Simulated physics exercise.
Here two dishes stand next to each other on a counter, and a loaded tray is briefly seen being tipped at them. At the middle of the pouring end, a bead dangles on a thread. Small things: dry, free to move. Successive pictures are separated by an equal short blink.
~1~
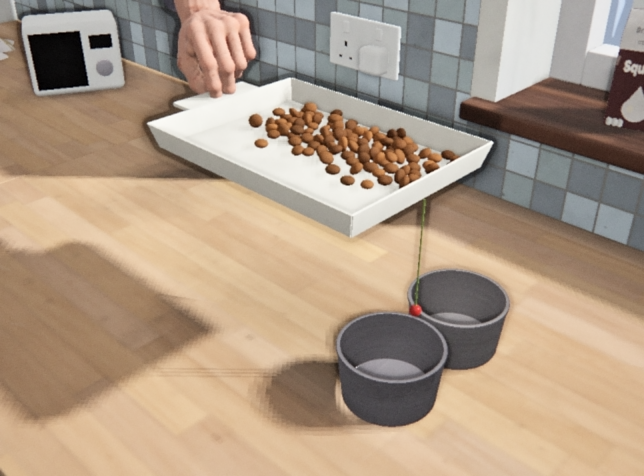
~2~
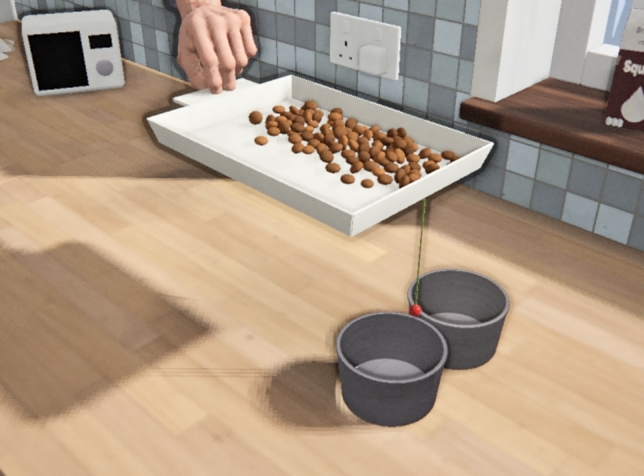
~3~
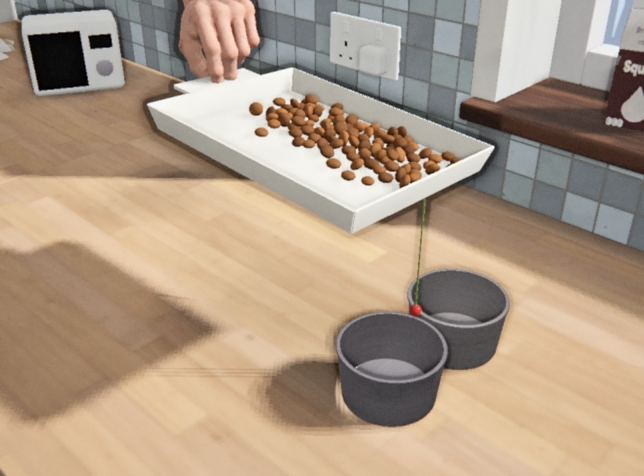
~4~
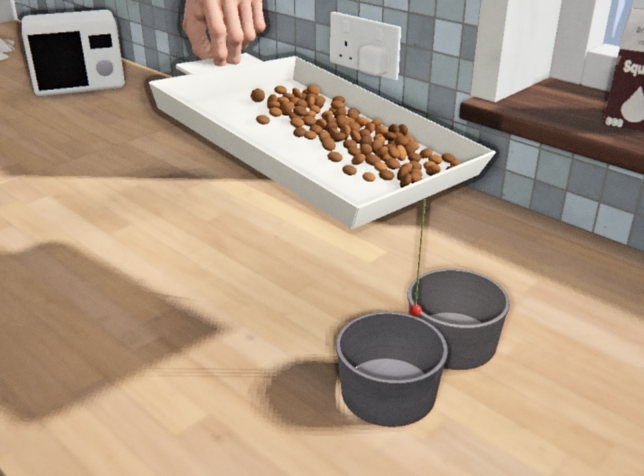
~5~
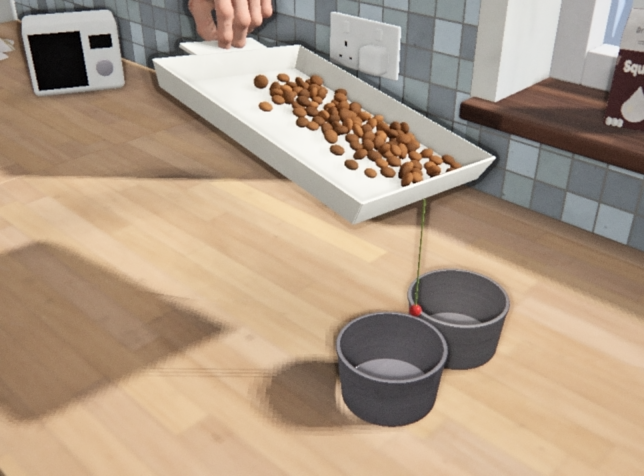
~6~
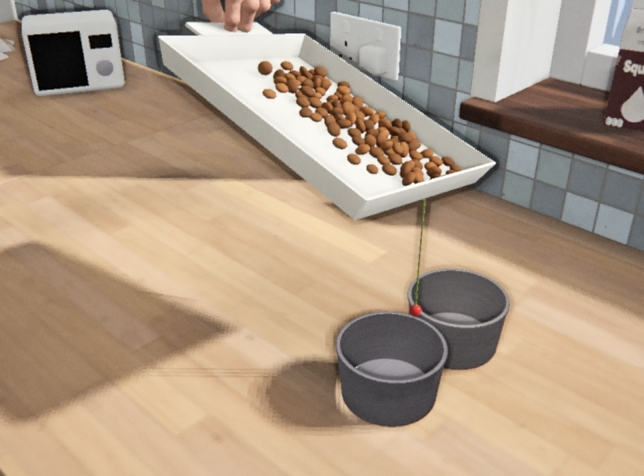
At first, a hand holds a white tray of brown kibble nearly level above two dark grey dishes on a wooden counter, a red bead hanging by a thread. Then the hand gradually raises the back of the tray, tilting it toward its right front corner, while the dishes stay still.
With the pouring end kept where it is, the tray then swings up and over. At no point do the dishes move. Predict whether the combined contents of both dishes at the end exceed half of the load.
Most of the load is not lost.
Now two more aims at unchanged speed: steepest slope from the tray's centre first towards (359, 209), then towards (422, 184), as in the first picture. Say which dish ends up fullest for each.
On the first try it's the left-side dish, on the second the right-side dish.
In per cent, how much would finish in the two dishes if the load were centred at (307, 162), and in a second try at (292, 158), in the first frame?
Roughly 90 and 80 percent, in that order.
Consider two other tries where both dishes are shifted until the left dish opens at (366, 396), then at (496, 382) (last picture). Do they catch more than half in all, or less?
For the earlier try a smaller portion is kept, for the later one a smaller portion.
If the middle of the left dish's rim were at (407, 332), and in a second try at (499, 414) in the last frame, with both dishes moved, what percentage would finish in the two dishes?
Some 90 percent in the first case, 0 percent in the second.
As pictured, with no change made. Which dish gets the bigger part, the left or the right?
Result: The right of the two takes it.
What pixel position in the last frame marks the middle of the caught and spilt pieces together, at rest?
Close to (464, 332), more or less.
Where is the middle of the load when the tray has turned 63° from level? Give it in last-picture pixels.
In the last view, the load is centred near (427, 130).
Just after the last frame, tray tipped steeply; every one on the tray.
A moment on, tray tipped past a quarter turn; about a tenth on the tray; roughly two thirds in the right dish; roughly a quarter outside both; about a tenth in the air.
Further on, tray tipped past a quarter turn; the larger part in the right dish; roughly a quarter outside both.
When it is over, tray tipped past a quarter turn; not one in the left dish; the larger part in the right dish; roughly a quarter outside both.
